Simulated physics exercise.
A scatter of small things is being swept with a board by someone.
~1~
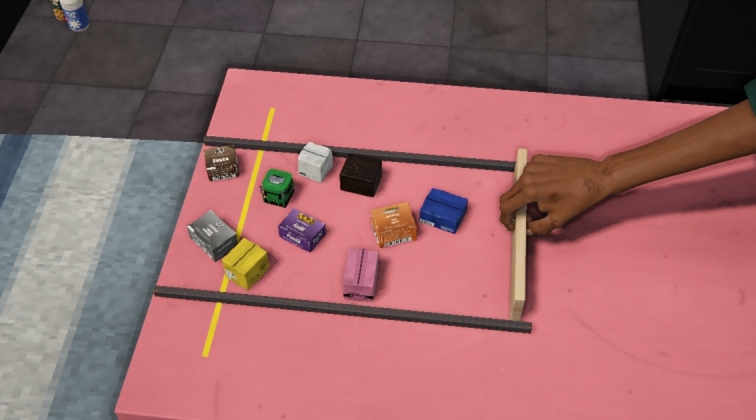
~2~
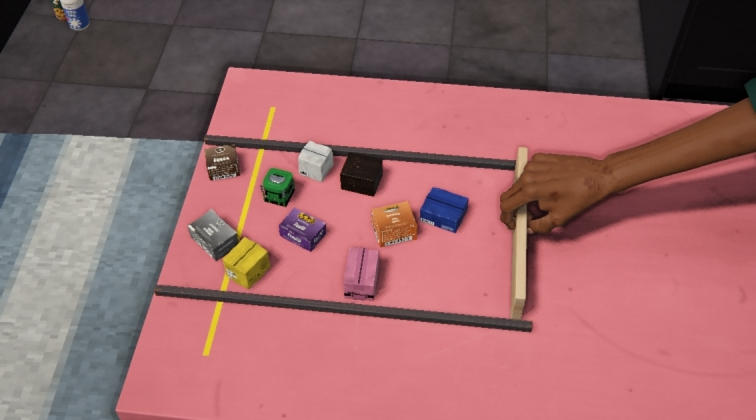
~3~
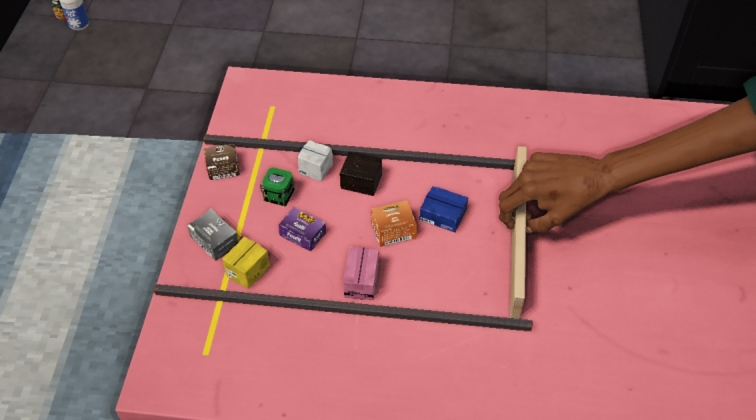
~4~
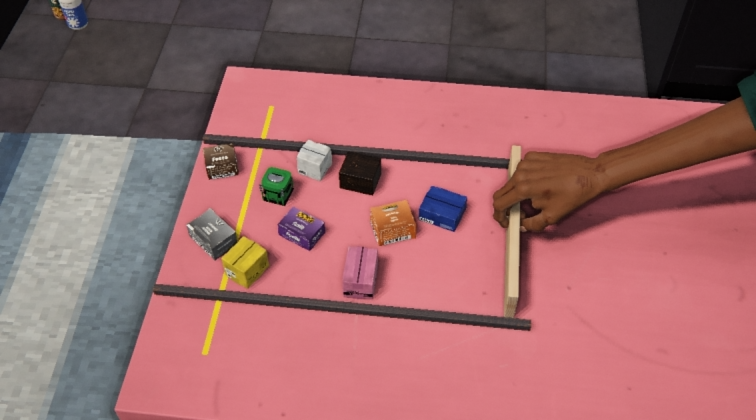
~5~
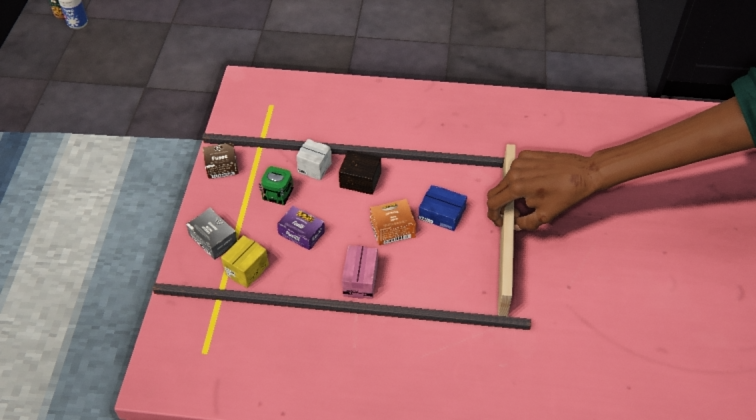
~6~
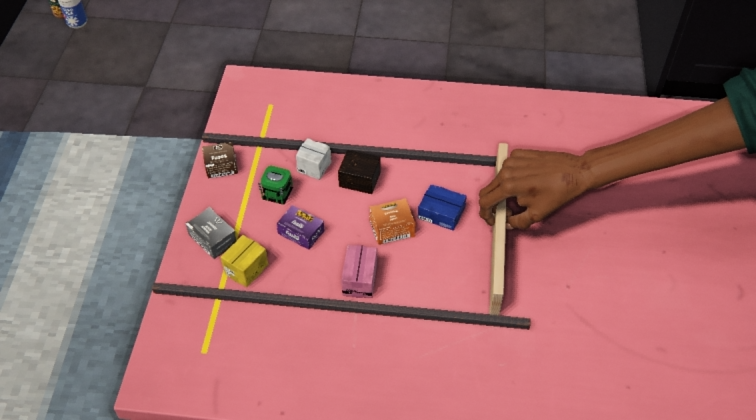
On a pink tabletop, small boxes of various colours lie scattered between two dark rails, some near a yellow strip at the left. A hand at the right grips an upright wooden board, holding it nearly still at first, then slides it slightly left toward the blue box, while the boxes barely move.
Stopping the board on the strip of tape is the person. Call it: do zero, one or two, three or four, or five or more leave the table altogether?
One or two.
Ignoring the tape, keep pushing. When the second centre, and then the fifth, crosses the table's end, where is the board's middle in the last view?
At (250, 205) for the second, at (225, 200) for the fifth.
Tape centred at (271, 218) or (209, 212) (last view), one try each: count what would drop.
You'd count 0 the first time and 6 the second.
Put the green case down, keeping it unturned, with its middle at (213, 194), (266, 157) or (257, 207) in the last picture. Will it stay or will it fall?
One after another, it keeps its place; fails to stay; keeps its place.
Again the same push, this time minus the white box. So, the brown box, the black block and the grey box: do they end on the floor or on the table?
The brown box remains - the black block remains - the grey box ends up below.
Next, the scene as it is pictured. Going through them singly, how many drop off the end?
It comes to 2.
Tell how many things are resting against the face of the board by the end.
Well, it touches 4.
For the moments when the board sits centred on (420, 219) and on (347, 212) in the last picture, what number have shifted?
Moved so far: 2, then 6.
Soon after, none off yet; brown box at rest near (220, 160); grey box at rest near (212, 233); yellow box at rest near (245, 261).
In the end, the number that fall off is one or two; gone, grey box and brown box.
